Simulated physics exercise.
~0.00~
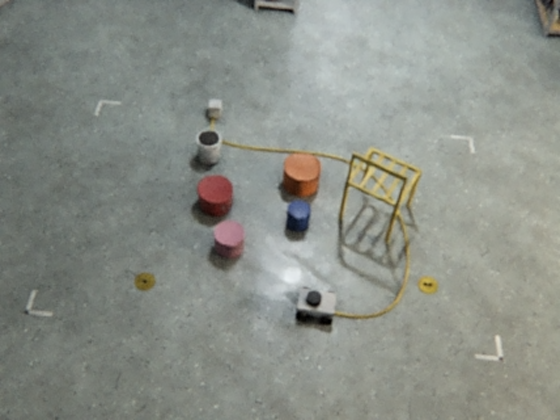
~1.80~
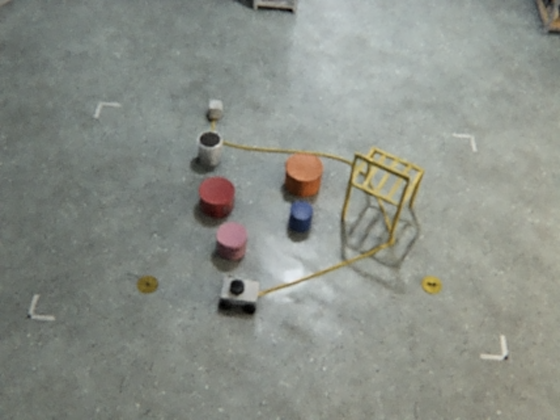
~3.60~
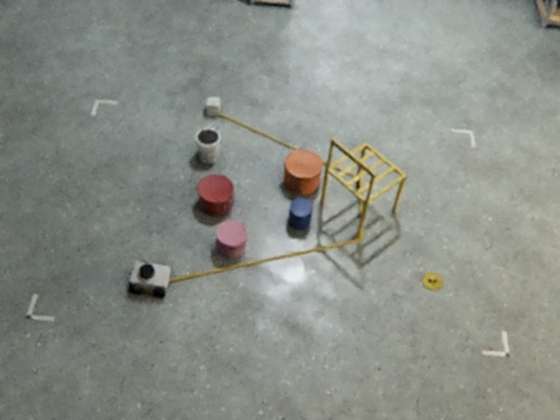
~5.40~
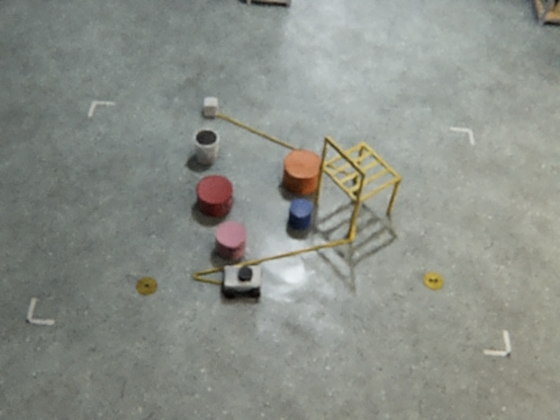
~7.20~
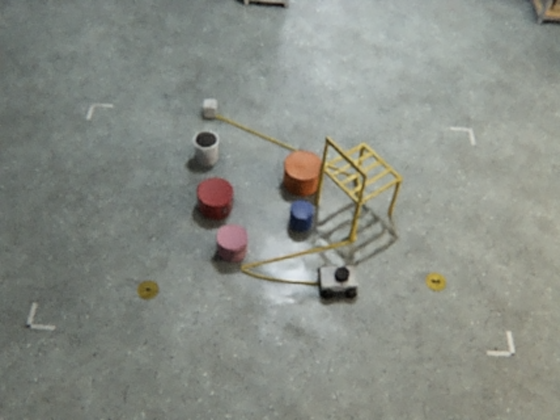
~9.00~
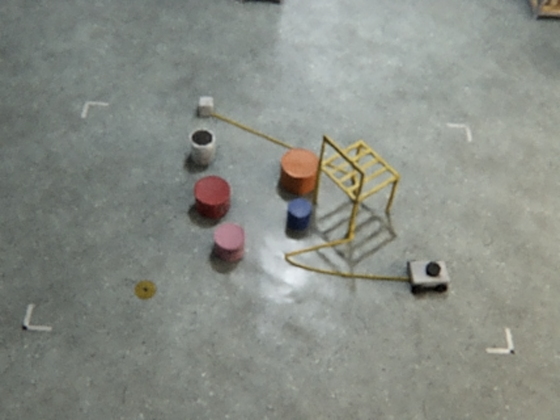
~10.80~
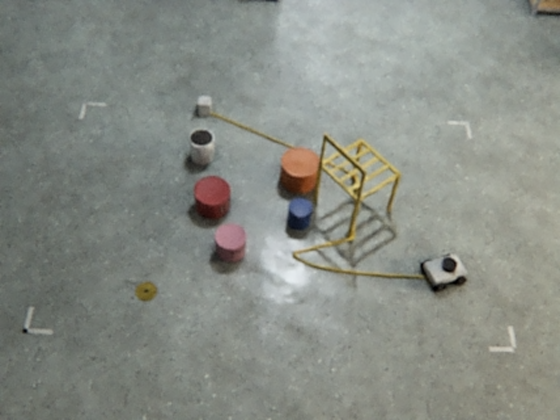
On a speckled grey floor, a small cart trailing a yellow cord drove left past some tubs, and the cord dragged a yellow frame slightly left; the cart then rolled back right and stopped at the right-hand mark, the tubs still in place.
